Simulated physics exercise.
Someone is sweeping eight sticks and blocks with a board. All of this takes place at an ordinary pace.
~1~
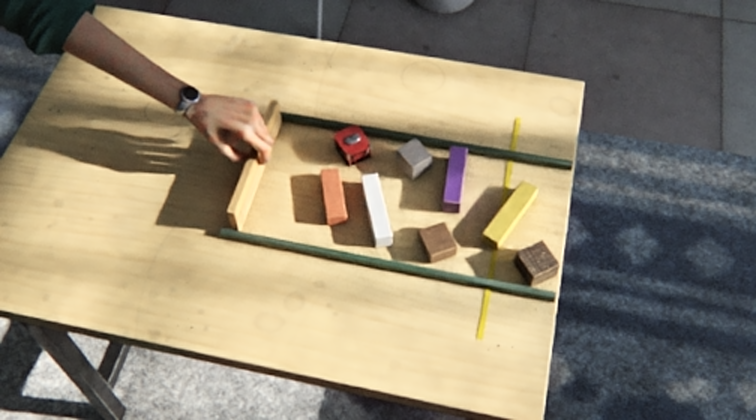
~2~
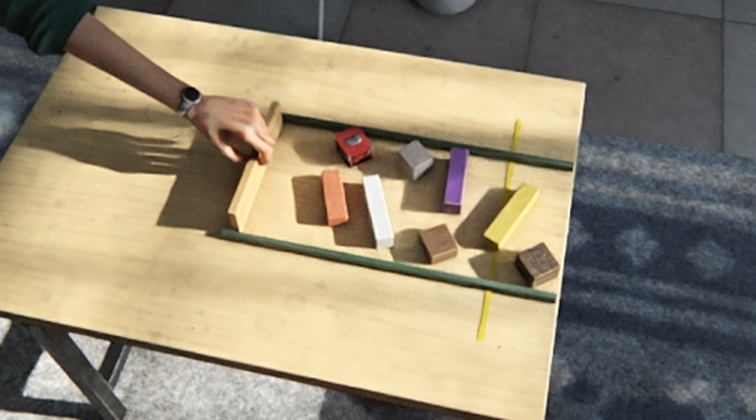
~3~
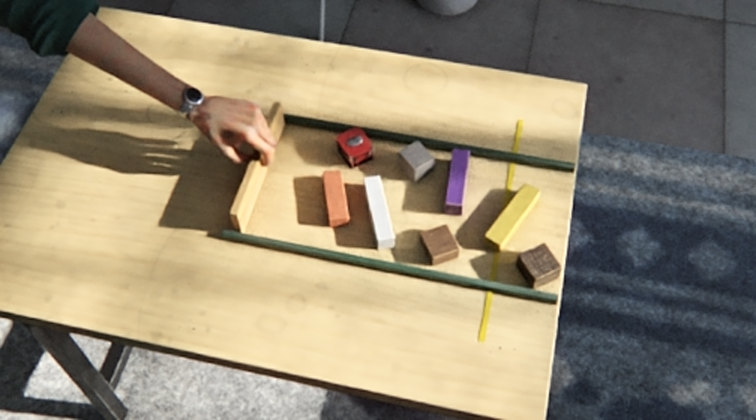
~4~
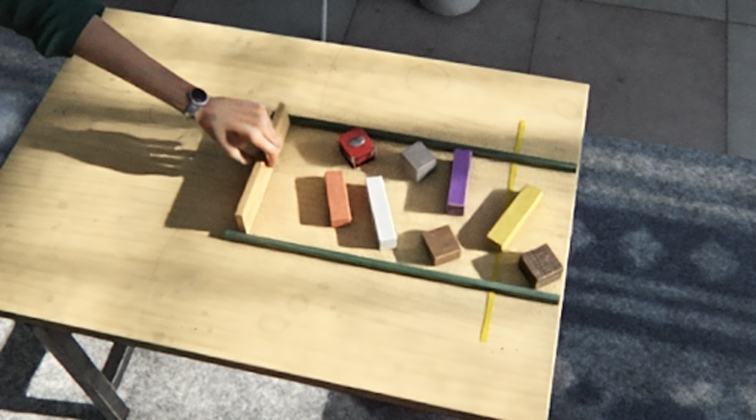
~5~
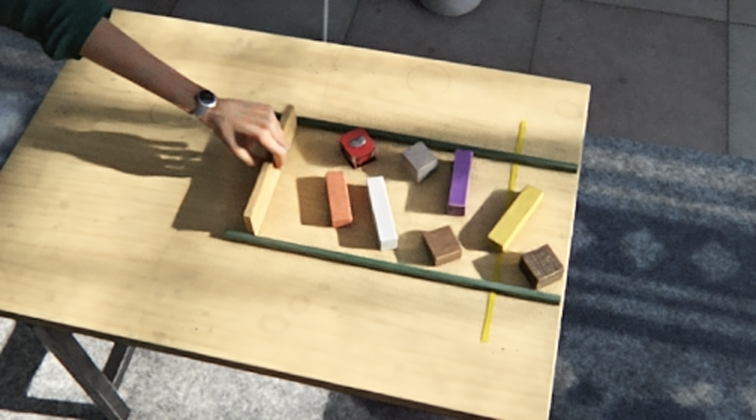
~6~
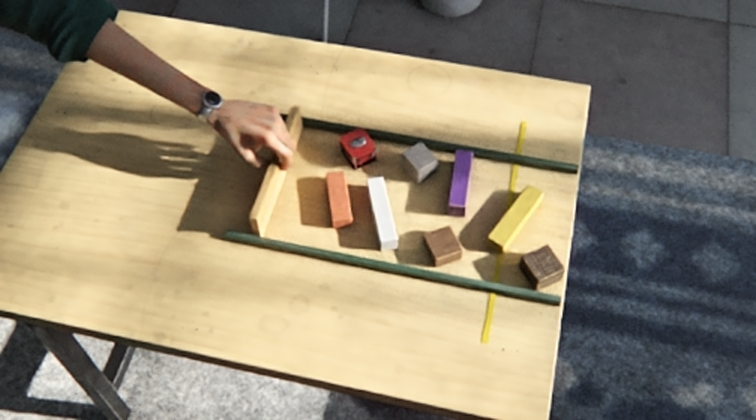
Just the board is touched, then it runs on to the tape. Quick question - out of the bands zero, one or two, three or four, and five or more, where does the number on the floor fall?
The ones that fall? One or two of them, I think.
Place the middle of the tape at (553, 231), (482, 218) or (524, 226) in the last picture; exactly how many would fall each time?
Tallies in the order given: 6, 0, 4.
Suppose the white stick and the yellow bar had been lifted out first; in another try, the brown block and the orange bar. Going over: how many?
1, then 0.
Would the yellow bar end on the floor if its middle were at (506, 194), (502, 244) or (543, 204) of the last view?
At each spot in turn it topples down, topples down and topples down.
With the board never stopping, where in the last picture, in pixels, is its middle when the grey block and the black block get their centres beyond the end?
Near (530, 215) and (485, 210).
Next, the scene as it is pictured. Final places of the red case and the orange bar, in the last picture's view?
Final pixels, roughly: (526, 189) for the first, (514, 233) for the other.
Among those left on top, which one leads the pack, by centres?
The purple bar is it.
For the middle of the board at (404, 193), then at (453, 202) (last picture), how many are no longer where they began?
I get 6 at the one place and 7 at the other.
A little later, none off yet; black block at rest near (542, 268); yellow bar at rest near (516, 219); purple bar at rest near (461, 183).
Next, none off yet; black block at rest near (542, 268); yellow bar at rest near (516, 219); purple bar shifted a little near (499, 194).
When it is over, the number that fall off is one or two; down, yellow bar and black block.
